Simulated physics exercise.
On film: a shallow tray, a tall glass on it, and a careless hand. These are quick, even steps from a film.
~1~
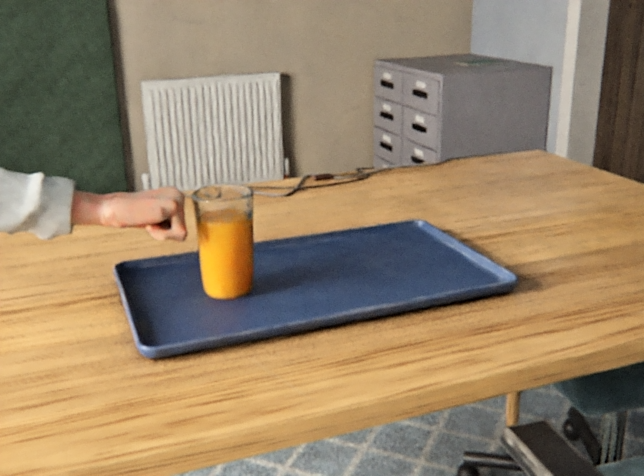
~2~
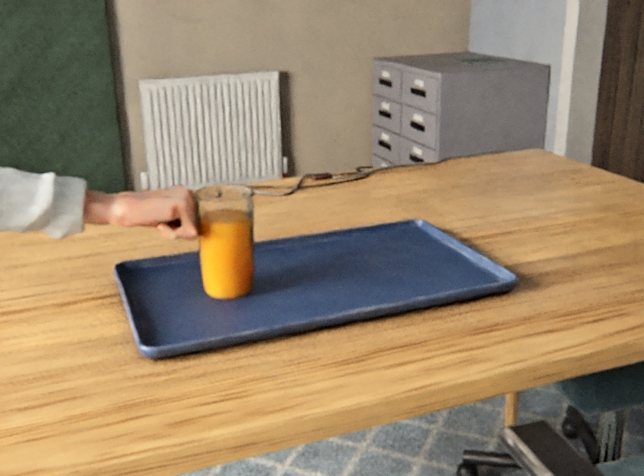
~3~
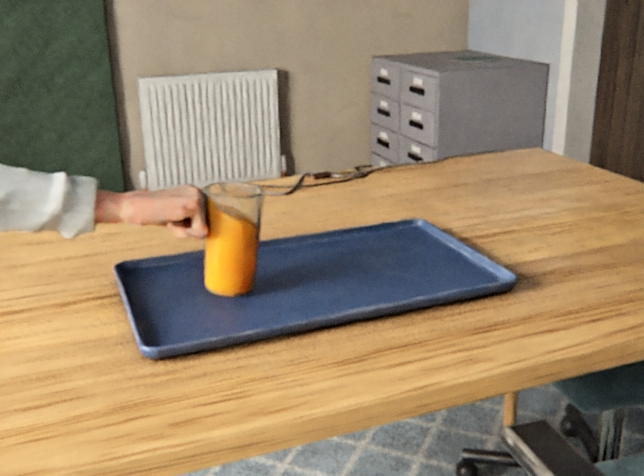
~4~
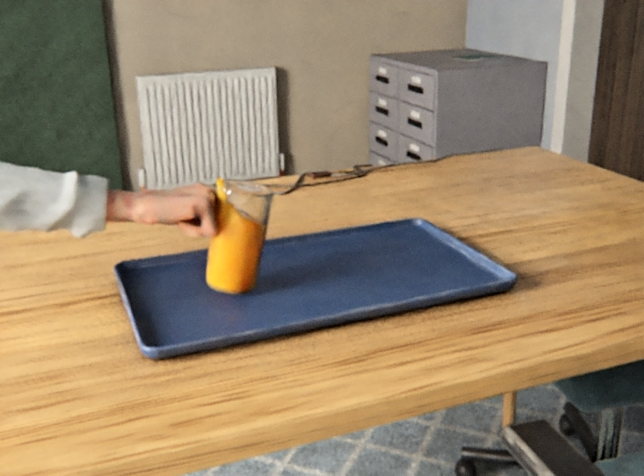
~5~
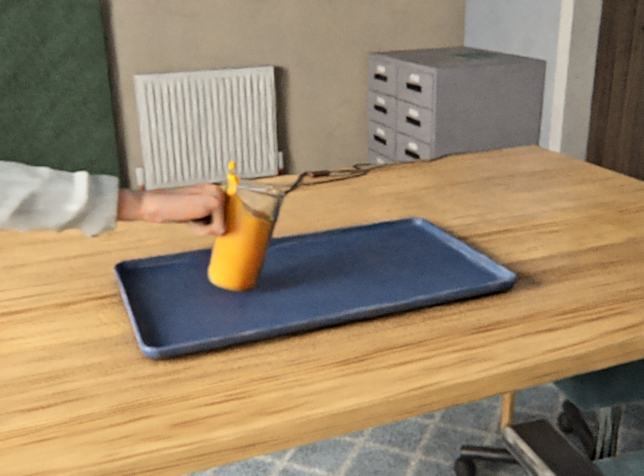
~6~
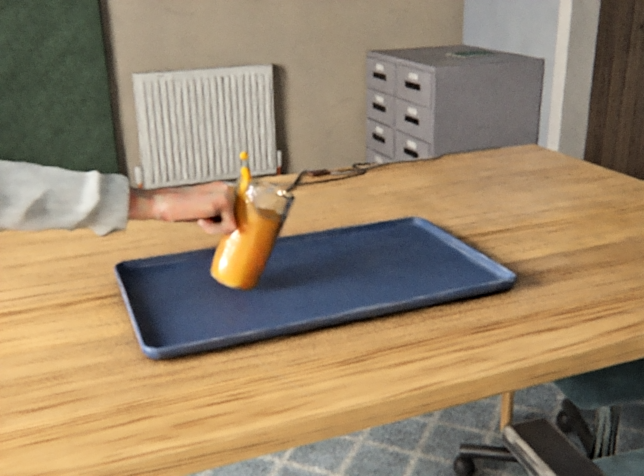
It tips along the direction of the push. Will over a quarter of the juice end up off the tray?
Tray keeps under three quarters.
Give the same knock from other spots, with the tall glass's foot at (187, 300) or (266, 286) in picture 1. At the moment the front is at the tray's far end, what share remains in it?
Note: Case one near 40 in a hundred, case two near 60 in a hundred.
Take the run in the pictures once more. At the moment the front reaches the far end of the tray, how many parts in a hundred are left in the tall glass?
Remaining in tall glass: Approx. 55 %.
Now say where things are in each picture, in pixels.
The first frame shows tilt 0°; right rim (250, 191); surface from (198, 218) to (248, 211); the tray's far rim is at (465, 247); the tray is clear ahead.
The second frame shows tilt 0°; right rim (251, 191); surface from (198, 218) to (248, 211).
The third frame shows tilt 6°; right rim (261, 191); surface from (207, 198) to (250, 213).
The fourth frame shows tilt 11°; right rim (271, 191); surface from (217, 185) to (262, 218).
The fifth frame shows tilt 18°; right rim (281, 193); surface from (222, 210) to (271, 212); 1 per cent is over the edge.
The sixth frame shows tilt 24°; right rim (291, 196); surface from (228, 222) to (280, 210); 1 per cent is over the edge.
A moment on, the tall glass lies on its side and 97 per cent is in the glass, 0 on the tray and 3 above or beyond its rim.
Next, the tall glass lies on its side and 54 per cent is in the glass, 32 on the tray and 14 above or beyond its rim.
Then the tall glass lies on its side and 30 per cent is in the glass, 50 on the tray and 20 above or beyond its rim.
Later the tall glass lies on its side and 16 per cent is in the glass, 41 on the tray and 43 above or beyond its rim.
In the end 59 per cent is held by tray and glass, 41 is off the tray.
